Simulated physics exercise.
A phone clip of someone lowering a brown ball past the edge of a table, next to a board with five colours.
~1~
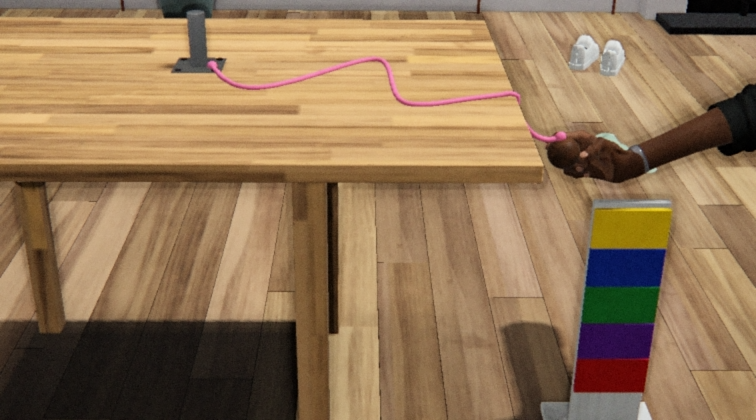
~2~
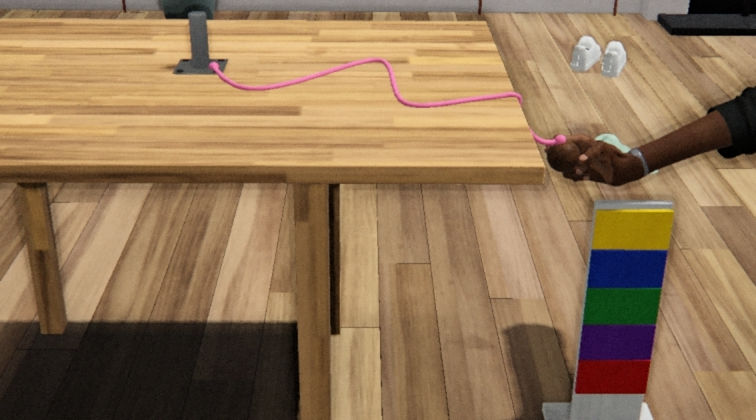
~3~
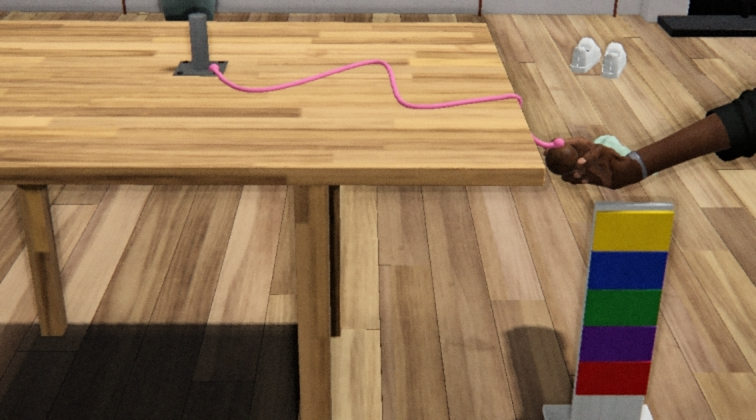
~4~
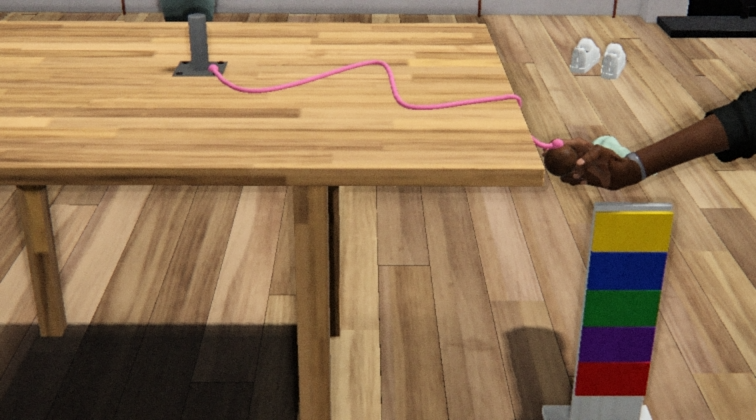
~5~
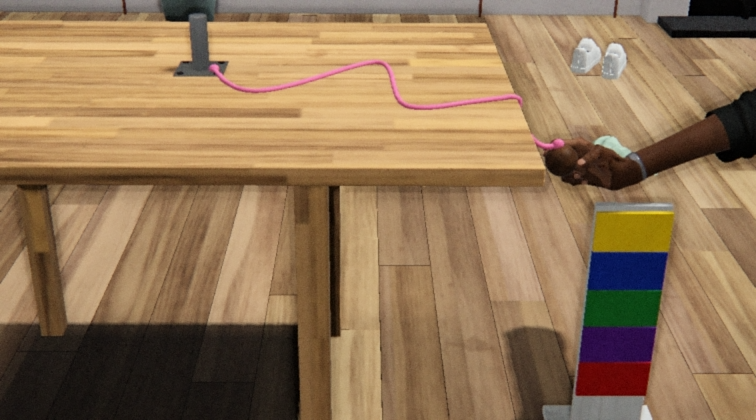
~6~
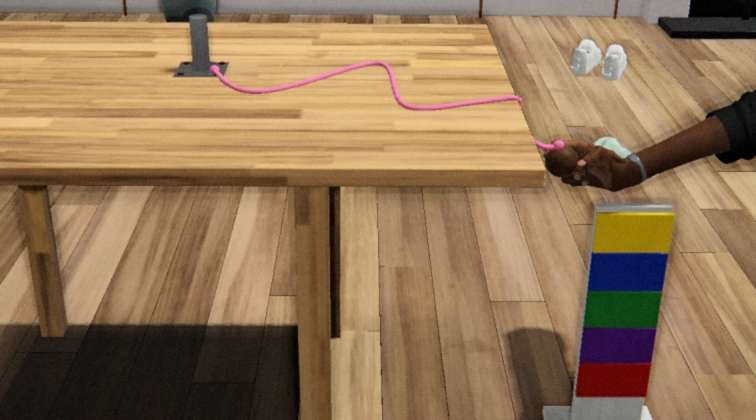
A dark-skinned hand in a black sleeve, gripping a brown ball at the right, dips very slightly beside a wooden table seen from slightly above in a wood-floored room. A pink cord runs in waves across the tabletop from a small dark stand to the ball, above a panel striped yellow, blue, green, purple and red. Otherwise almost nothing moves, and the view shifts barely at all.
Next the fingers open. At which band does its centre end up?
The lead holds its middle at purple.
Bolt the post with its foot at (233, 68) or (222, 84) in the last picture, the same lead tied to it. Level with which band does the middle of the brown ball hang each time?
In that order: Red; red.
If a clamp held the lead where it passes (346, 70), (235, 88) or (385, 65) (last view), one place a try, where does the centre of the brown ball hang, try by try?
Near (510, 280), (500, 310) and (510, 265).
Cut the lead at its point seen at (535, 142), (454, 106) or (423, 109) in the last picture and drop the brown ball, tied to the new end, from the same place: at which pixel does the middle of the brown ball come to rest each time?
Try by try, around (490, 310), (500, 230) and (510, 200).
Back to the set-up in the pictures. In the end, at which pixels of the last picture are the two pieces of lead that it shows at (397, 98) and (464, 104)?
Near (508, 139) and (499, 212).
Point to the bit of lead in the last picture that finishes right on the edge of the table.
It lies at about (393, 81).
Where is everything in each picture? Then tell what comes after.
In the first picture, brown ball (563, 153); yellow (631, 230); blue (626, 269); green (621, 306); purple (616, 342); red (611, 377).
In the second picture, brown ball (563, 156); lead through (229, 82) (309, 78) (386, 63) (397, 95) (483, 99).
In the third picture, brown ball (561, 159).
In the fourth picture, brown ball (561, 160); lead through (229, 84) (309, 81) (385, 66) (396, 97) (483, 101).
In the fifth picture, brown ball (561, 160).
In the sixth picture, brown ball (562, 161); lead through (230, 85) (310, 81) (386, 66) (397, 98) (484, 102).
Soon after, ball near (483, 327); level with purple.
Then, ball near (511, 339); level with purple.
At rest, ball near (492, 334); level with purple. At purple.
